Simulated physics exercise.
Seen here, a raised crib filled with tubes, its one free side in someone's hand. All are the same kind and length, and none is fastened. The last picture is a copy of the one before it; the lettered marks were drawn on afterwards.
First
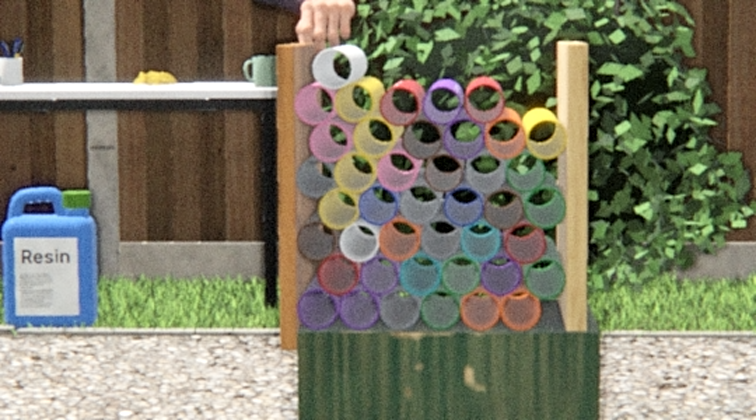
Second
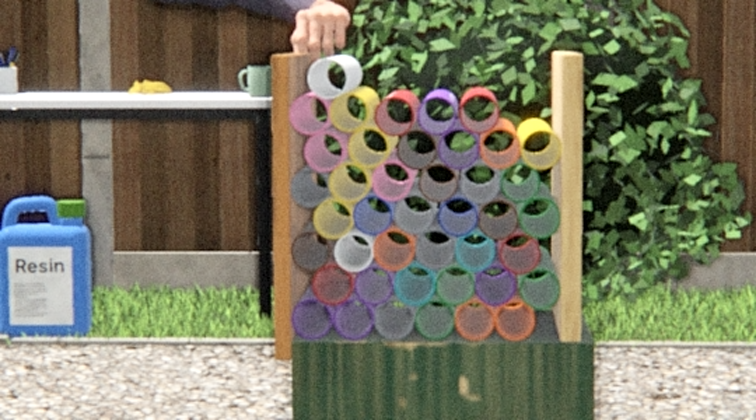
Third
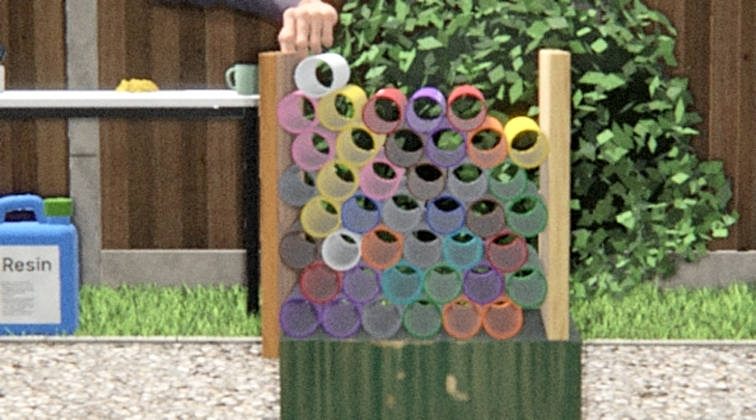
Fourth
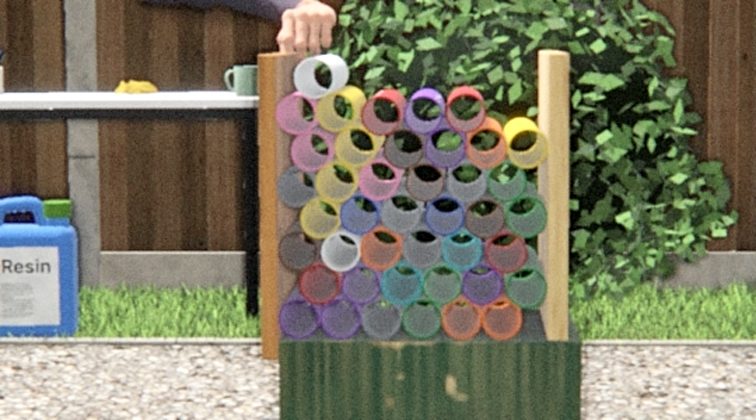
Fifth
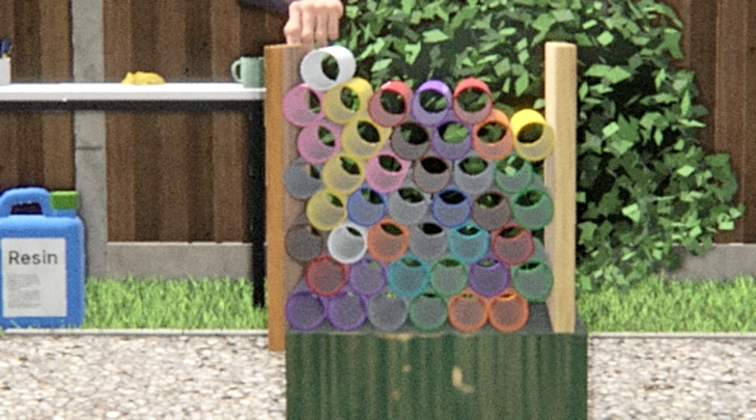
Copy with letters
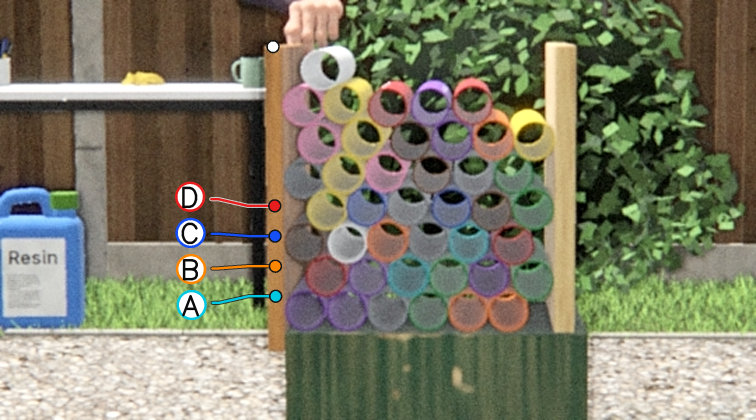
A hand holds the left board beside stacked colourful tubes, which stay still in their crib.
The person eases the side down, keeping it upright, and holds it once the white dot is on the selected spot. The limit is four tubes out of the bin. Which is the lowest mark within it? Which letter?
The lowest mark that will do is D.
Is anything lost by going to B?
At B: Yes.
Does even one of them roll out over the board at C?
Yes.
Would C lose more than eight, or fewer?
At C, fewer than eight.
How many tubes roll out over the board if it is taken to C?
With C, five.
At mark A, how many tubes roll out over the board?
With A, ten.
On the marked copy, A at (276, 296); B at (276, 266); C at (275, 236); D at (275, 206); the white dot at (273, 47).
Following D. Soon after the start, top of the board (283, 116).
Later, top of the board (284, 193).
In the end, top of the board (284, 206), two out over the board.
As for the rest, A more than four out over the board; B five out over the board; C five out over the board.
